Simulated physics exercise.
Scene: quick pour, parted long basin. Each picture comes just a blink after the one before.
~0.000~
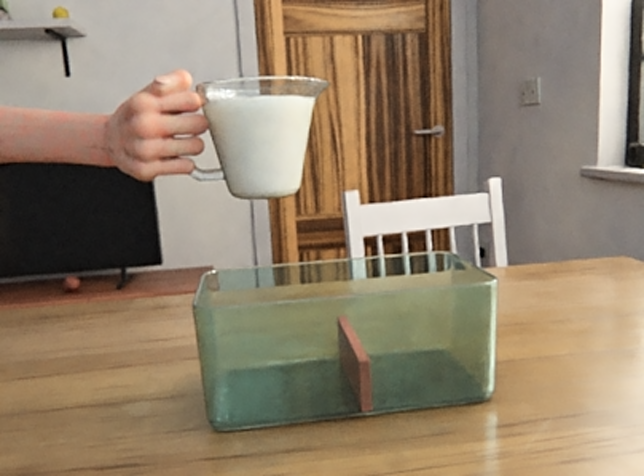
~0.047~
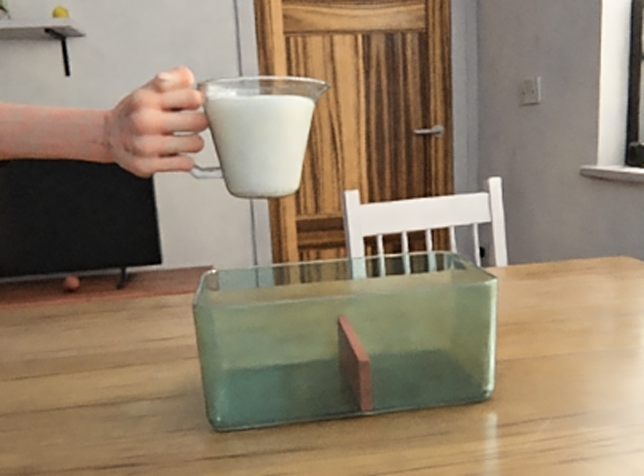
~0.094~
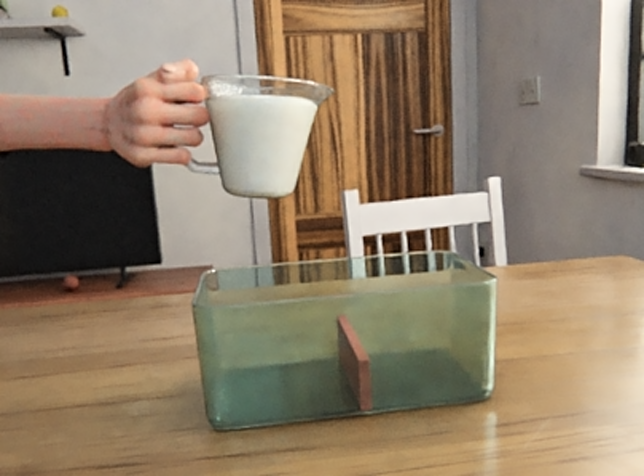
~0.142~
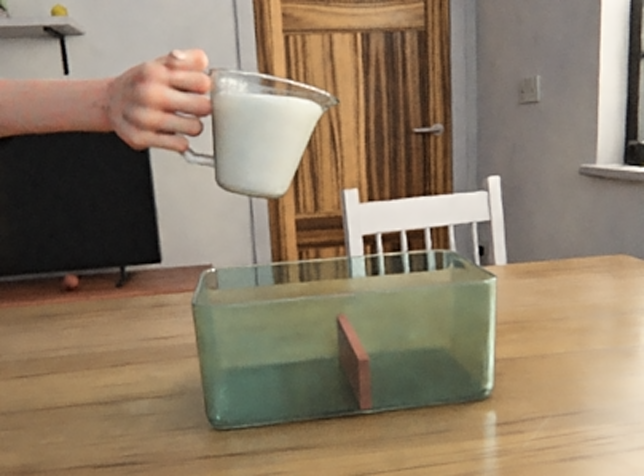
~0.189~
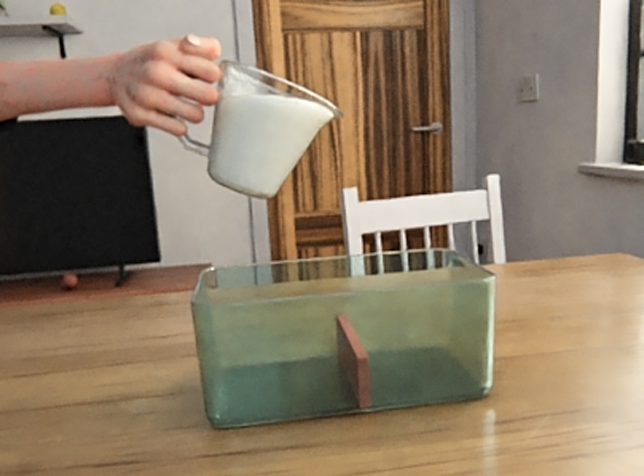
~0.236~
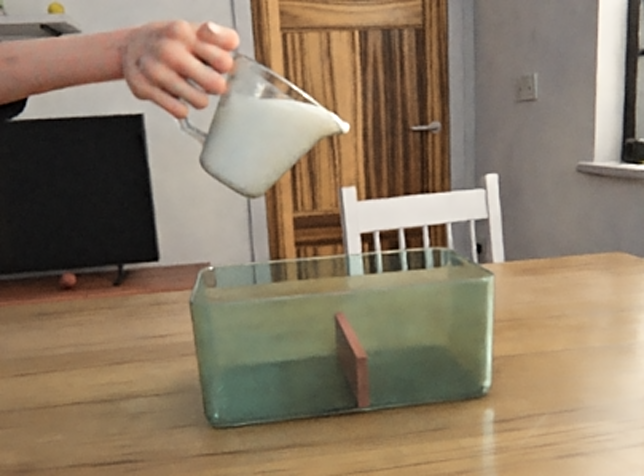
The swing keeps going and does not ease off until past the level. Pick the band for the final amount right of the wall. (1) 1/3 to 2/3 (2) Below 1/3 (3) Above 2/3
The answer is 3.
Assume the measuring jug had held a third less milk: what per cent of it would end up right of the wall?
Roughly 75 in a hundred.
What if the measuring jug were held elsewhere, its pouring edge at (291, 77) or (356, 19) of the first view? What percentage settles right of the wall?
In turn 40 % and 80 %.
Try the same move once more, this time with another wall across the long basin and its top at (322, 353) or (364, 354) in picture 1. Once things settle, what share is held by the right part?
First try around 85 percent; second try around 60 percent.
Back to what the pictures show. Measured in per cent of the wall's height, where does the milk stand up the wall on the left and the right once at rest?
Levels: Left around 10 per cent, right around 40 per cent.
A moment on, the measuring jug is tipped right over and 31 per cent is still to pour, 0 is left of the wall and 39 right of it.
Next, the measuring jug is tipped right over and 1 per cent is still to pour, 13 is left of the wall and 75 right of it.
Then the measuring jug is tipped right over and 0 per cent is still to pour, 18 is left of the wall and 78 right of it.
Later the measuring jug is tipped right over and 0 per cent is still to pour, 18 is left of the wall and 78 right of it.
Finally, 18 per cent lies left of the wall, 78 right of it and 5 outside.
